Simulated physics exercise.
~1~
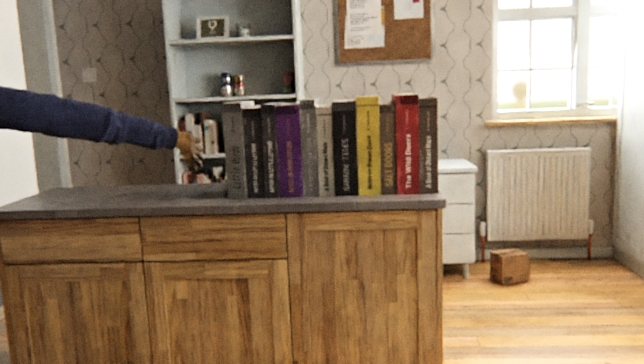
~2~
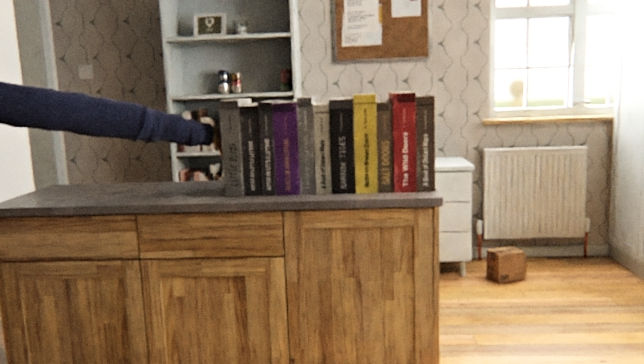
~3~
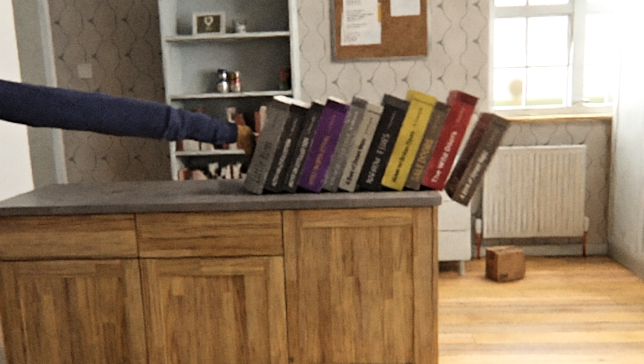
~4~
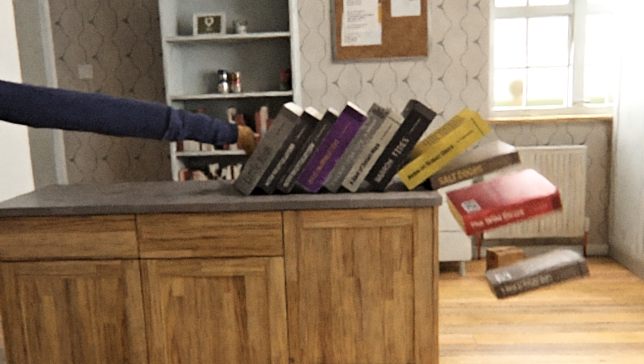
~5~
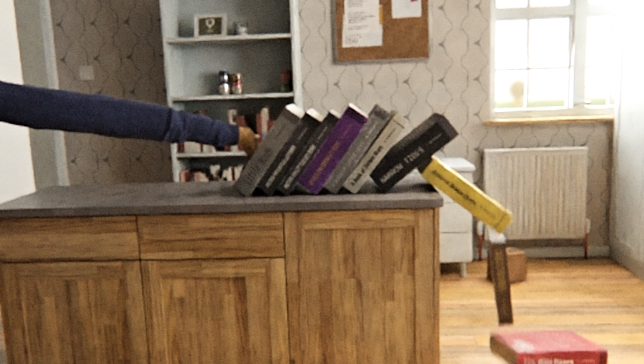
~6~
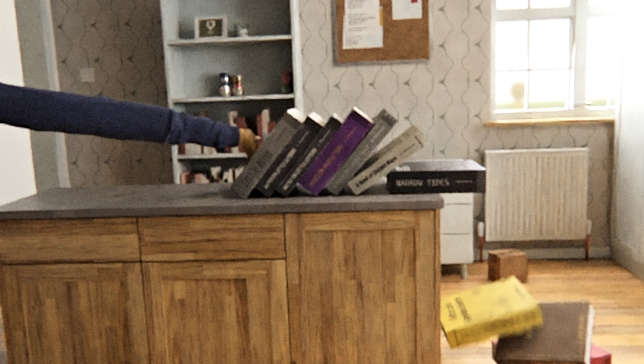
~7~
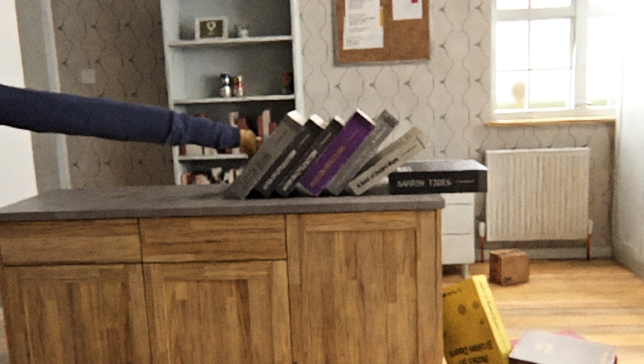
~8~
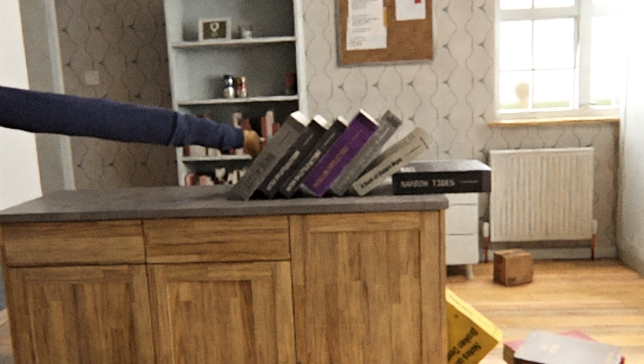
The footage shows an arm pushing a row of upright book-like files rightward along a wooden counter until they lean and four, including the red and yellow ones, drop off the right end to the floor, while the purple one stays leaning and a black one lies flat at the edge.
